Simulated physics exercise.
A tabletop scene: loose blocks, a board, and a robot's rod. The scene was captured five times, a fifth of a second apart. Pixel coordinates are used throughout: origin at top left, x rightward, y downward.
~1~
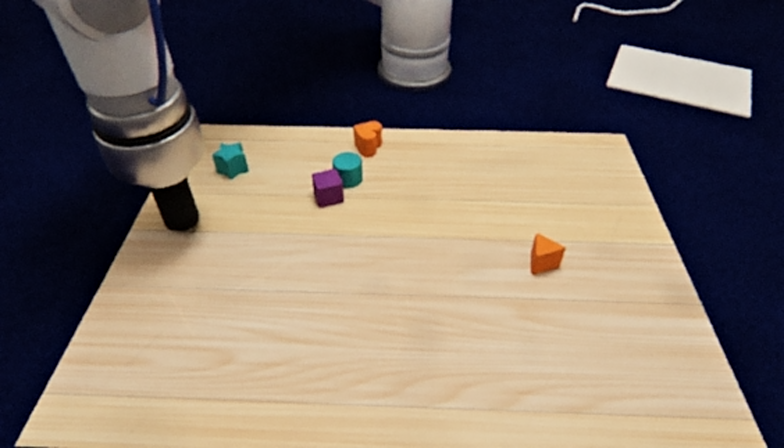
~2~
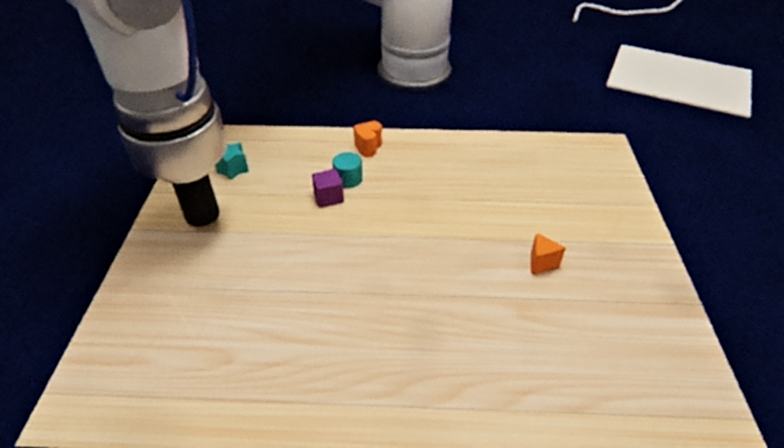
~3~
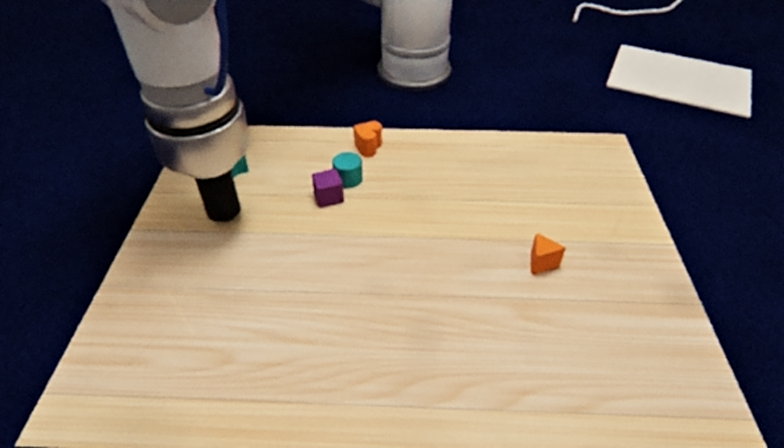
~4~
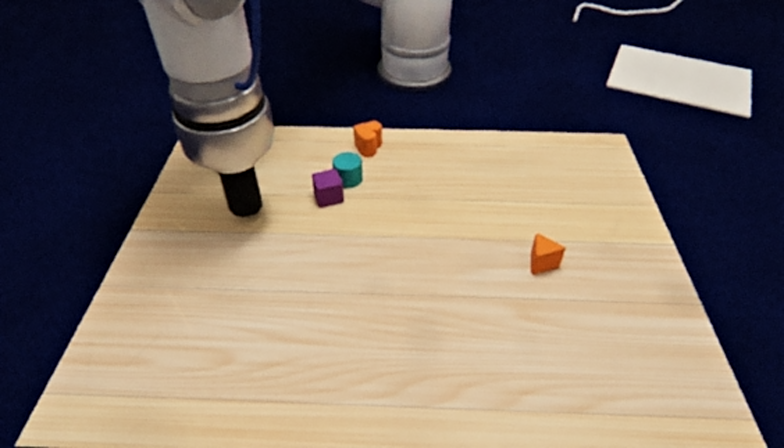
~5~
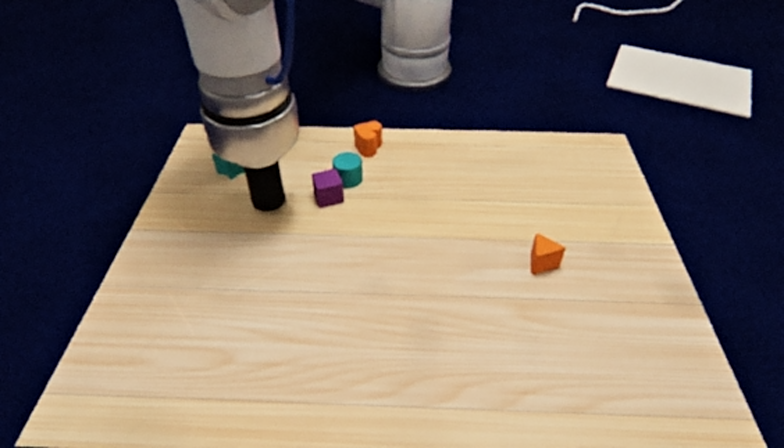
Robot arm with a black rod sliding steadily right across a wooden board, passing in front of a turquoise star-shaped block.
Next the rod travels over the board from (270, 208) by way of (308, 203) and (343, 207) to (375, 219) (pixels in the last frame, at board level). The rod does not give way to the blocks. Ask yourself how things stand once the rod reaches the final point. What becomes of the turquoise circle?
Moved.
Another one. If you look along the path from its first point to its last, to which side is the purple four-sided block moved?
The left-hand side.
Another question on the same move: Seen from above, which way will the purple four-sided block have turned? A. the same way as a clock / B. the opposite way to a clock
B.
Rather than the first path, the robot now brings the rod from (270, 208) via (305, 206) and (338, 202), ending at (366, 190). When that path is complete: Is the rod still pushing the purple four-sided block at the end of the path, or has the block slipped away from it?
My answer is that the purple four-sided block is still ahead.
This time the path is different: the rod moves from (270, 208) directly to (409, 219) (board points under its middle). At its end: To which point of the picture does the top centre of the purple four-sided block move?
Located at (344, 174).
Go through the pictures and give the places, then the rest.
Lower end of the rod at (182, 220), tops of blocks, turquoise star-shaped block at (229, 150), purple four-sided block at (327, 178), turquoise circle at (347, 160), in the first picture.
Rod at (203, 215), blocks as before, in the second picture.
Rod at (224, 211), blocks as before, in the third picture.
Rod at (246, 206), blocks as before, in the fourth picture.
Rod at (269, 201), turquoise star-shaped block hidden, purple four-sided block at (327, 178), turquoise circle at (347, 160), in the fifth picture.
On the path given first. One third of the way, rod at (307, 196); purple four-sided block at (334, 177); turquoise circle at (351, 158).
Two thirds of the way, rod at (343, 200); purple four-sided block at (367, 175), turned 30° anticlockwise; turquoise circle at (355, 156).
At the end, rod at (375, 212); turquoise star-shaped block not moved; purple four-sided block at (371, 174), turned 40° anticlockwise; turquoise circle at (355, 156).
